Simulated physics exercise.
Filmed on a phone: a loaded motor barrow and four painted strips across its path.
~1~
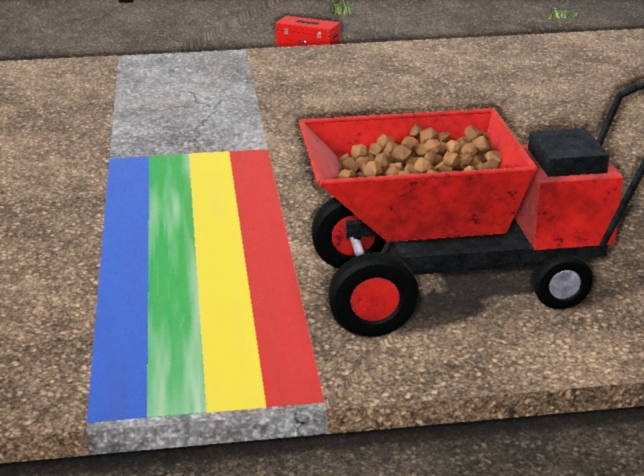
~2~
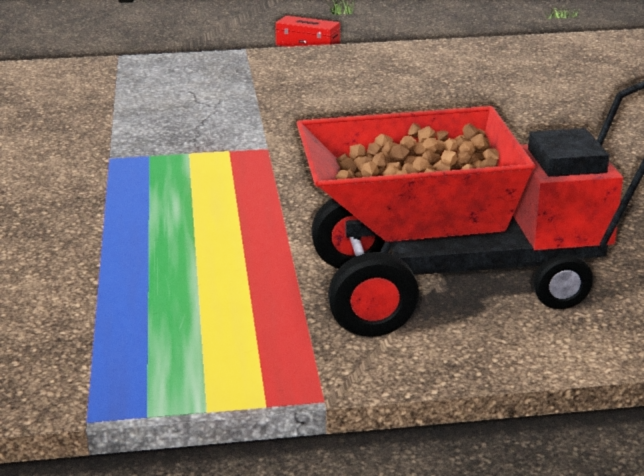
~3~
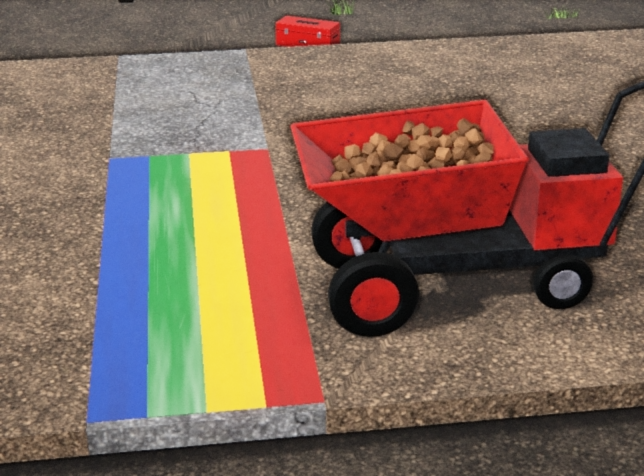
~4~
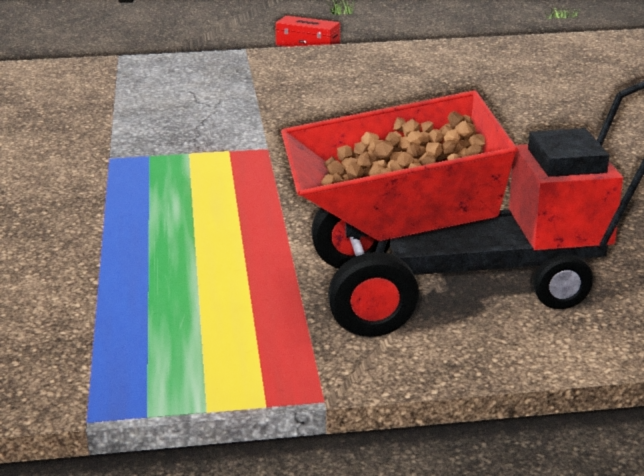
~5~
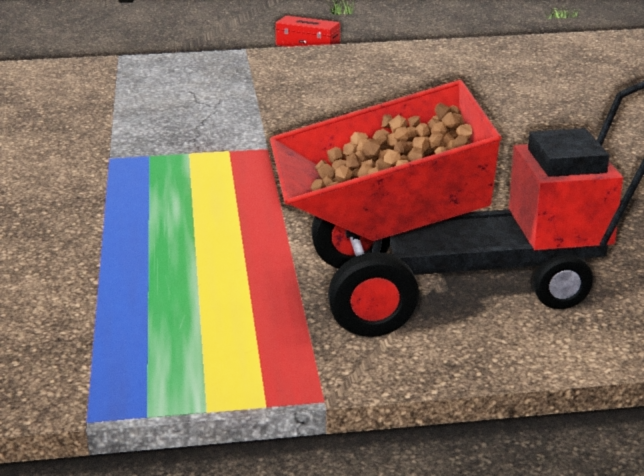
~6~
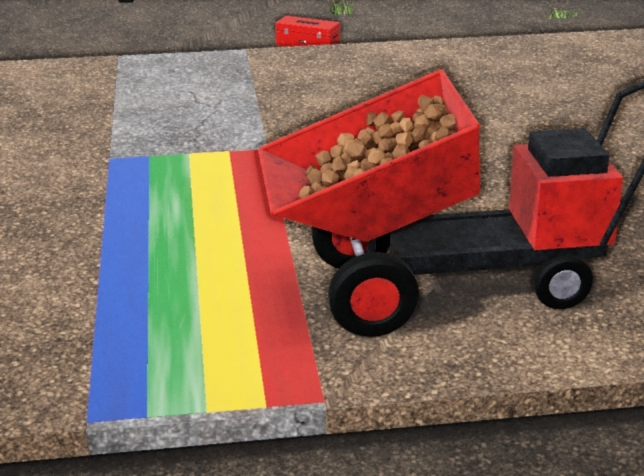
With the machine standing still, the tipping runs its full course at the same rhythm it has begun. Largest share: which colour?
Colour: Green.
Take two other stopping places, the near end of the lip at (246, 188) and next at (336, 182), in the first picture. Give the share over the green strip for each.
Okay, so the first one ends at 0 % and the second at 30 %.
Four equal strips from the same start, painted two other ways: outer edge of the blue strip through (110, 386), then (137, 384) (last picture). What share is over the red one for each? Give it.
Respectively 0 and 0 percent.
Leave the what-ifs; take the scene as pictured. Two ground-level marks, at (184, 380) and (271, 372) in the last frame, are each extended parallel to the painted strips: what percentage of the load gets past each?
Result, first then second: 40 %, 70 %.
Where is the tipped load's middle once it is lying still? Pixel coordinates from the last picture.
It settles centred around (163, 308).
Soon after the last picture, skip tipped steeply; all in the skip.
A little later, skip tipped right over; about two thirds in the skip; about a quarter over the yellow strip; about a quarter over the green strip; a stray few over the blue strip.
Later still, skip tipped right over; about a third in the skip; a small part over the yellow strip; about a third over the green strip; about a quarter over the blue strip; a small part off the paint.
At rest, skip tipped right over; about a third in the skip; none over the red strip; a small part over the yellow strip; about a quarter over the green strip; about a quarter over the blue strip; a small part off the paint.
